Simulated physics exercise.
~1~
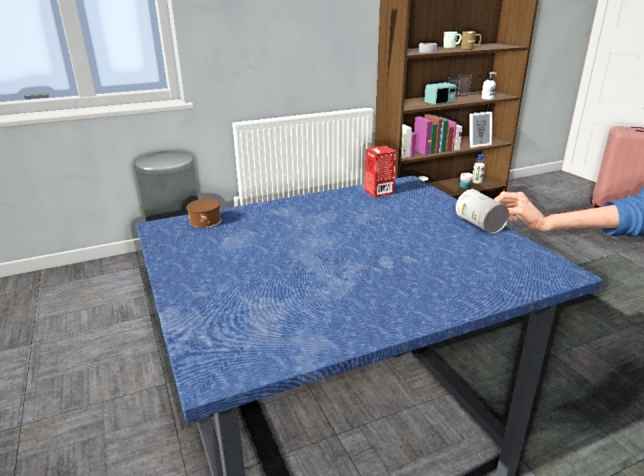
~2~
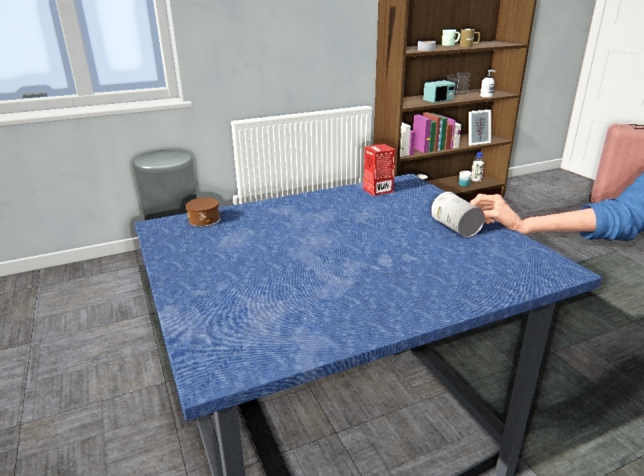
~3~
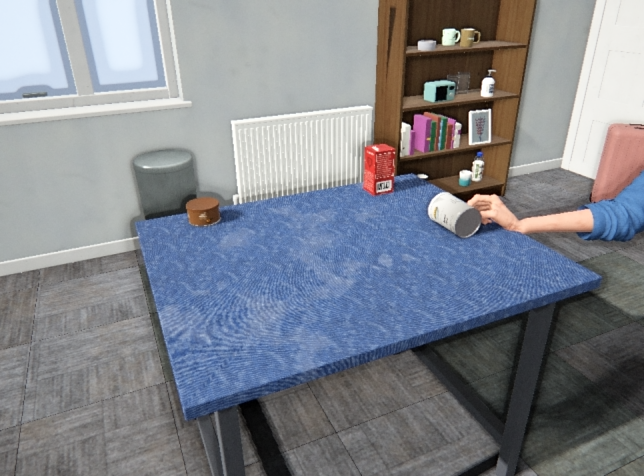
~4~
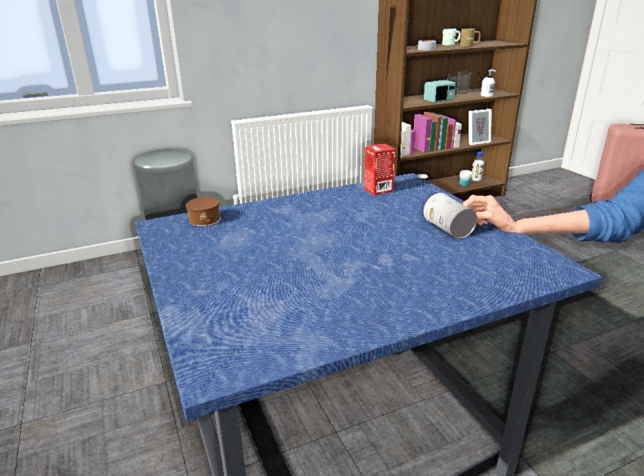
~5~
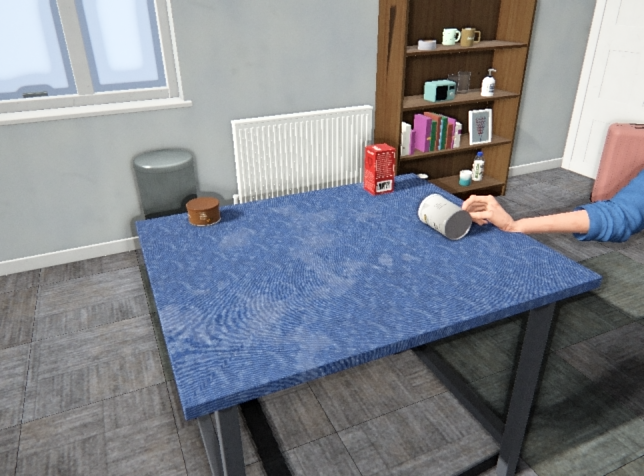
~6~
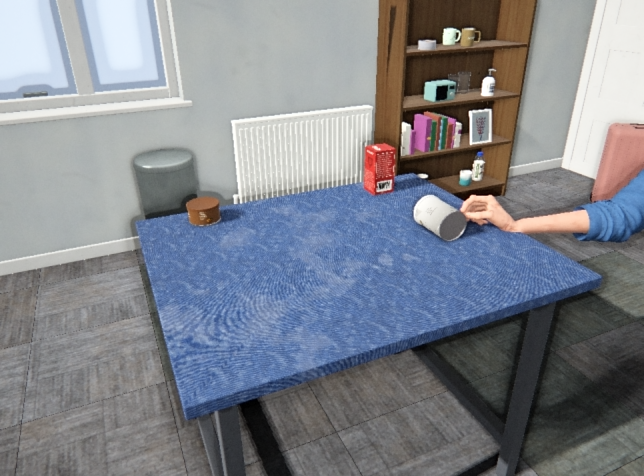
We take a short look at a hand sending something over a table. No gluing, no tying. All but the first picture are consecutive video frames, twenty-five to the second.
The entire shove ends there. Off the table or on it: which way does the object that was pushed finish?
On it.
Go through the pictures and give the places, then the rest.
Under the hand; white tin (482, 211), in the first picture.
Under the hand; white tin (458, 214), in the second picture.
Under the hand; white tin (455, 215), in the third picture.
White tin (450, 216), in the fourth picture.
White tin (445, 217) displaced a little, in the fifth picture.
White tin (440, 218) displaced a little, in the sixth picture.
Then, 0.20 s past the last view, white tin displaced about its own width near (418, 223).
Then, 0.60 s past the last view, white tin displaced well along near (393, 228).
Then, 2.90 s past the last view, white tin displaced well along near (391, 229).
Then, 5.30 s past the last view, white tin resting near (391, 229).
Finally, moved from the start, white tin. Final places as the last picture's camera would see them, white tin near (391, 229).
